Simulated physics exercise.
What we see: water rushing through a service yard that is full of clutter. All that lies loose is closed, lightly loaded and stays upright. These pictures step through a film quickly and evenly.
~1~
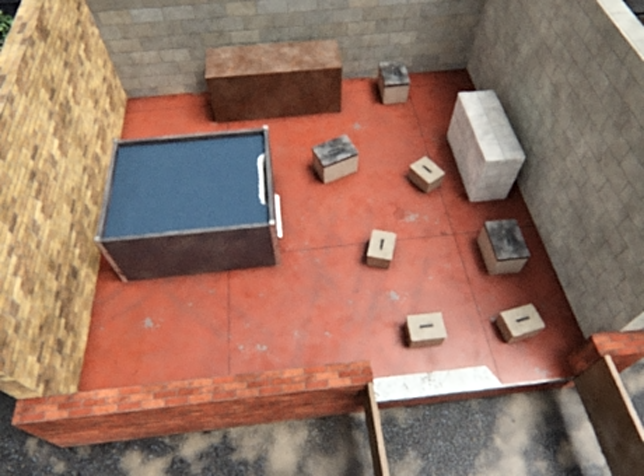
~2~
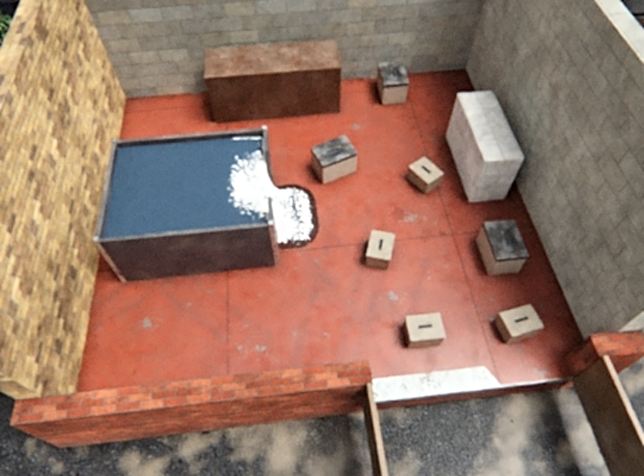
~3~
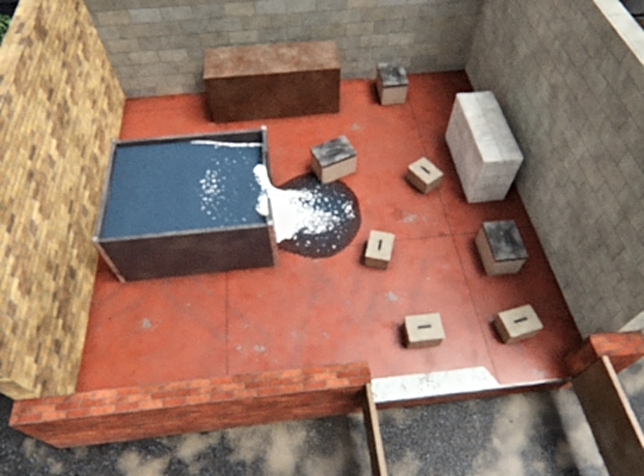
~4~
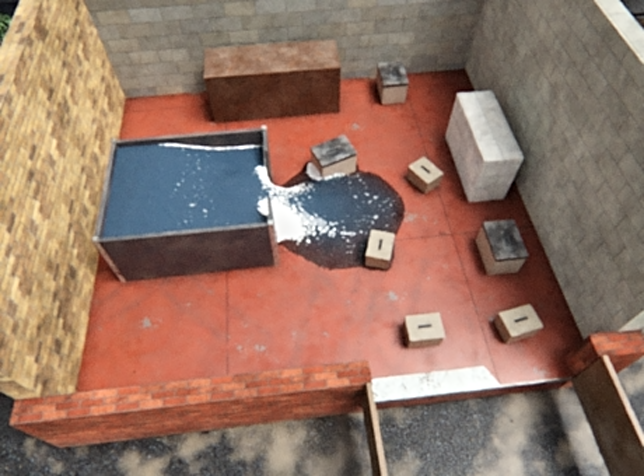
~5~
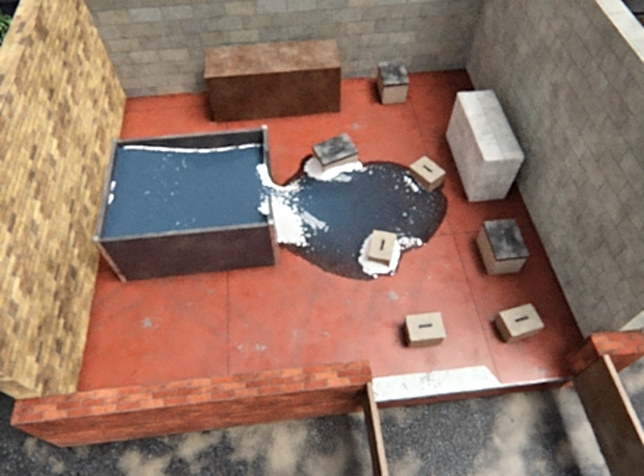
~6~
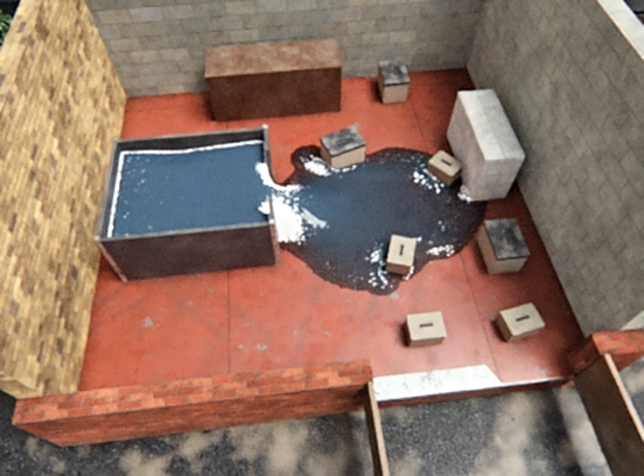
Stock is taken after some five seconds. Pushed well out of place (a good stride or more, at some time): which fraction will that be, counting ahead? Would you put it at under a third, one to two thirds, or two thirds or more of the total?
I would put it at two thirds or more of the total.
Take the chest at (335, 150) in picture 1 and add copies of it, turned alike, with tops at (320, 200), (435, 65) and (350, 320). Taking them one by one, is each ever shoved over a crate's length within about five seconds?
In turn: Yes, yes, under that.
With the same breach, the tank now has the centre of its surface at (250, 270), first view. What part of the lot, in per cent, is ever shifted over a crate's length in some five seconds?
Close to 80 in a hundred.
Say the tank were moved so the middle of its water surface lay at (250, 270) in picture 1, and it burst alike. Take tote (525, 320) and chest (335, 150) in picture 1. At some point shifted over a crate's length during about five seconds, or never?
One by one, the first went the full distance and the second came up short.
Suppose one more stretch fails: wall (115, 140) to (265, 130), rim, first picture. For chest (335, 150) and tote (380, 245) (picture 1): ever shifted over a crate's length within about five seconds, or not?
Lab note - in sequence: Made it that far; never that far.
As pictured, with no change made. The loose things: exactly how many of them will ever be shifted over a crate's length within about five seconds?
The count is 7.
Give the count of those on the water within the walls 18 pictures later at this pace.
The answer is 4.
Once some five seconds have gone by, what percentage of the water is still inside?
Looks like about 84 per cent of the water.
A moment on, 3 of 8 are well off their spots; 1 afloat.
Next, 6 of 8 are well off their spots; 3 afloat.
Later, 6 of 8 are well off their spots; 4 afloat.
In the end, 7 of 8 are well off their spots, and 7 have been at some point; 3 afloat.
